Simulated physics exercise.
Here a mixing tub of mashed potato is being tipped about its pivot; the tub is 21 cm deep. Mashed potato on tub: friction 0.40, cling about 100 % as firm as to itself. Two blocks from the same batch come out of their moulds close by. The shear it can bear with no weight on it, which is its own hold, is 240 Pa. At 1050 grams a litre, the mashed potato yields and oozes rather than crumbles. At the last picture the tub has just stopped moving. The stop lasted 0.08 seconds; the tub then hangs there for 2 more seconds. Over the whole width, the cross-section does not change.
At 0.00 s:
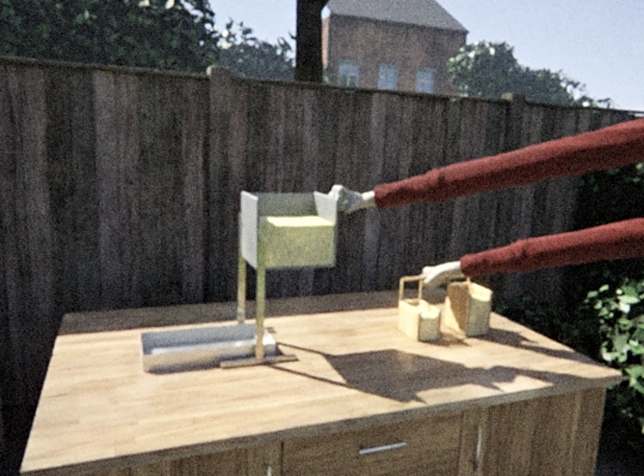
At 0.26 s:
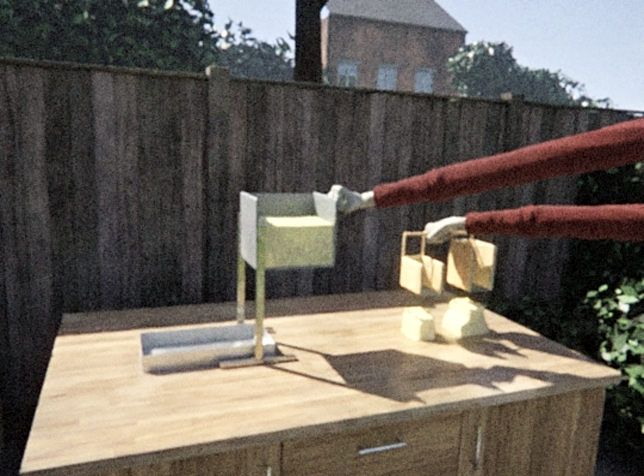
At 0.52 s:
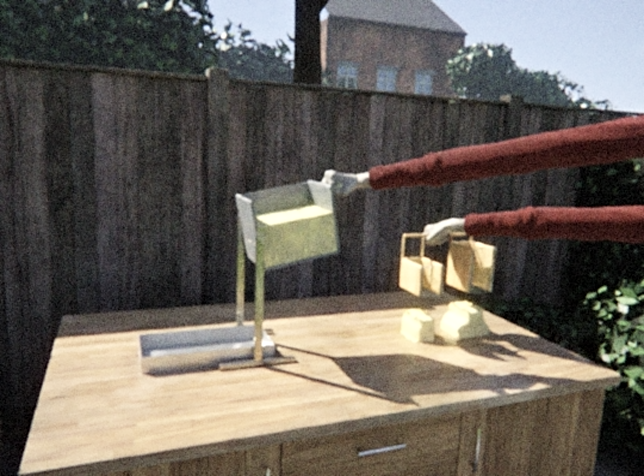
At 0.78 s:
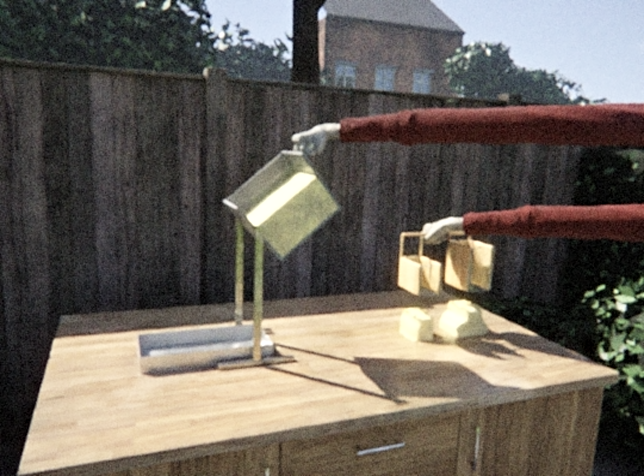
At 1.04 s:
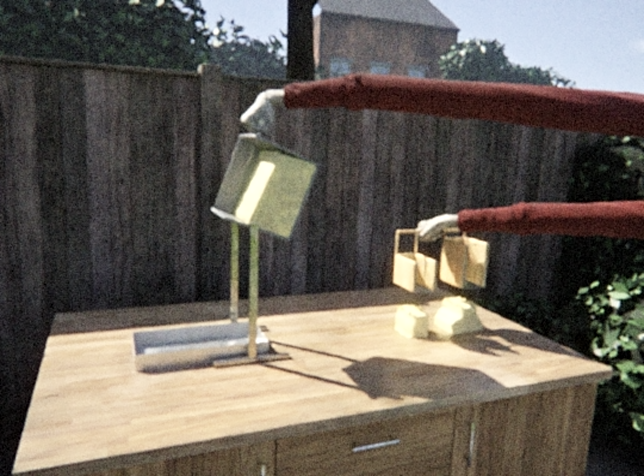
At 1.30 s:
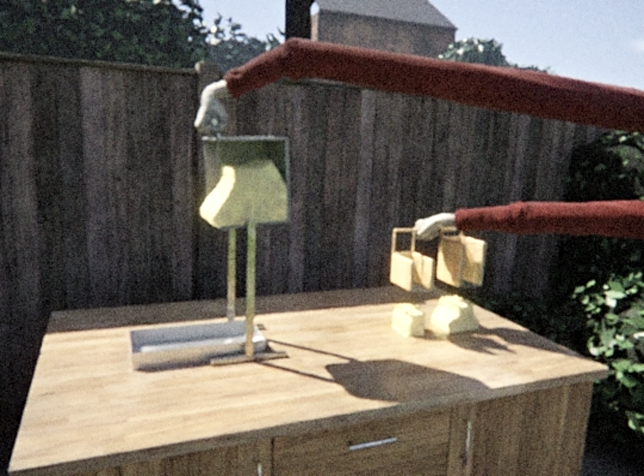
Two small moulds are lifted by a red-sleeved hand off pale yellow blocks on a wooden table, and the blocks slump slightly, the right one more. Then another hand tilts a raised tub leftward about its pivot onto its side above a grey tray, and the pale mash inside sags toward the opening.
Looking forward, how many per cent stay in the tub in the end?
About 41 %.
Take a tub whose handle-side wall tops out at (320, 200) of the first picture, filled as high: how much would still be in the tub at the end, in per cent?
Some 60 per cent, I reckon.
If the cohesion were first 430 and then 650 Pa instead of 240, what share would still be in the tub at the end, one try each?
About 55 % first, about 100 % second.
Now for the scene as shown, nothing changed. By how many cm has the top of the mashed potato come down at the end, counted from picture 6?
11 cm or so.
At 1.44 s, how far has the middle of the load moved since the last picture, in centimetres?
About 6 cm.
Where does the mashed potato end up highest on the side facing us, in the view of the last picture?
Close to pixel (264, 199).
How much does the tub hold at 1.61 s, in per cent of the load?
Around 50 percent stays in the tub.
After 1.44 s, the tub is at 94 degrees and holds 75 %.
After 1.61 s, the tub is at 94 degrees and holds 50 %.
After 1.78 s, the tub is at 94 degrees and holds 43 %.
After 1.95 s, the tub is at 94 degrees and holds 42 %.
After 3.30 s, the tub is at 94 degrees and holds 41 %.
